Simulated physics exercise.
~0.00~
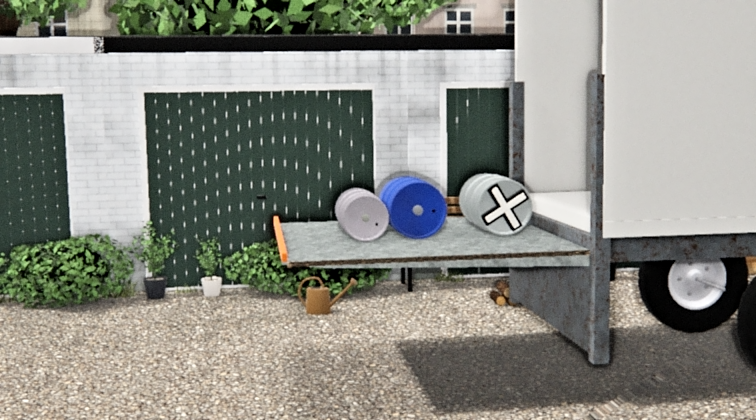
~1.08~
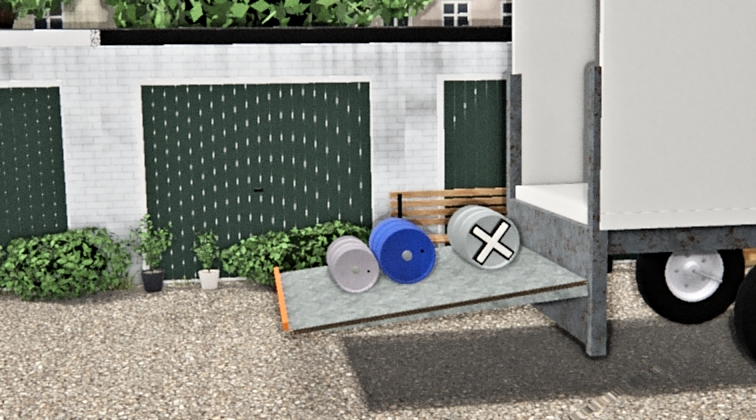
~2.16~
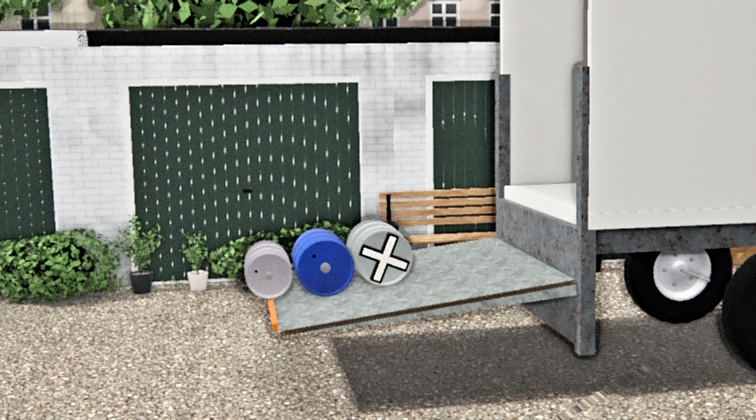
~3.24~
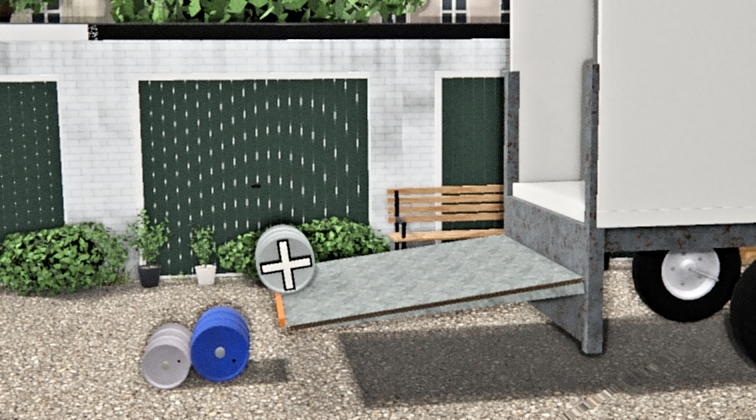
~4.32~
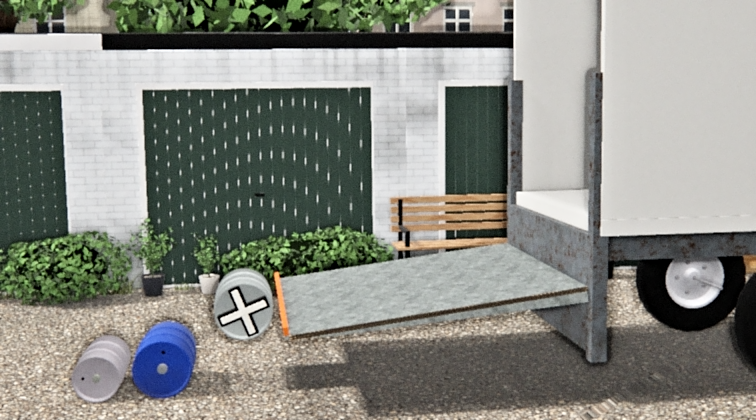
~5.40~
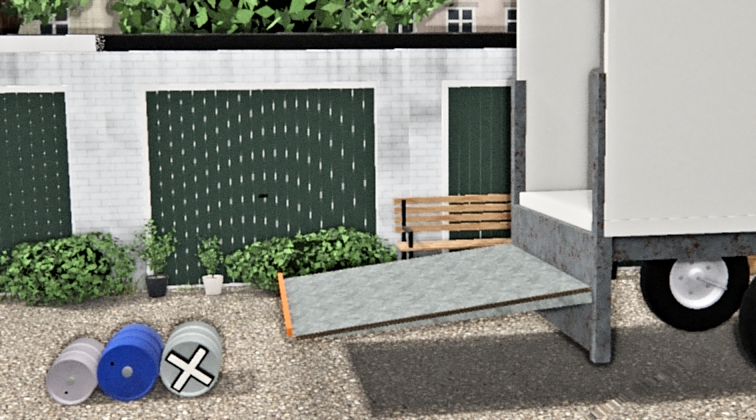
At first, a pale keg, a blue keg and a grey keg marked with a white cross lie in a row on a lorry's raised tail-lift, which has an orange strip along its outer edge. The plate sinks and tilts down towards that edge, and the kegs begin rolling left. The pale keg reaches the edge first, with the blue one close behind. Both go over the stop and drop to the gravel, while the crossed keg reaches the edge and follows them off. Finally, all three sit close together on the ground, left of the empty plate.
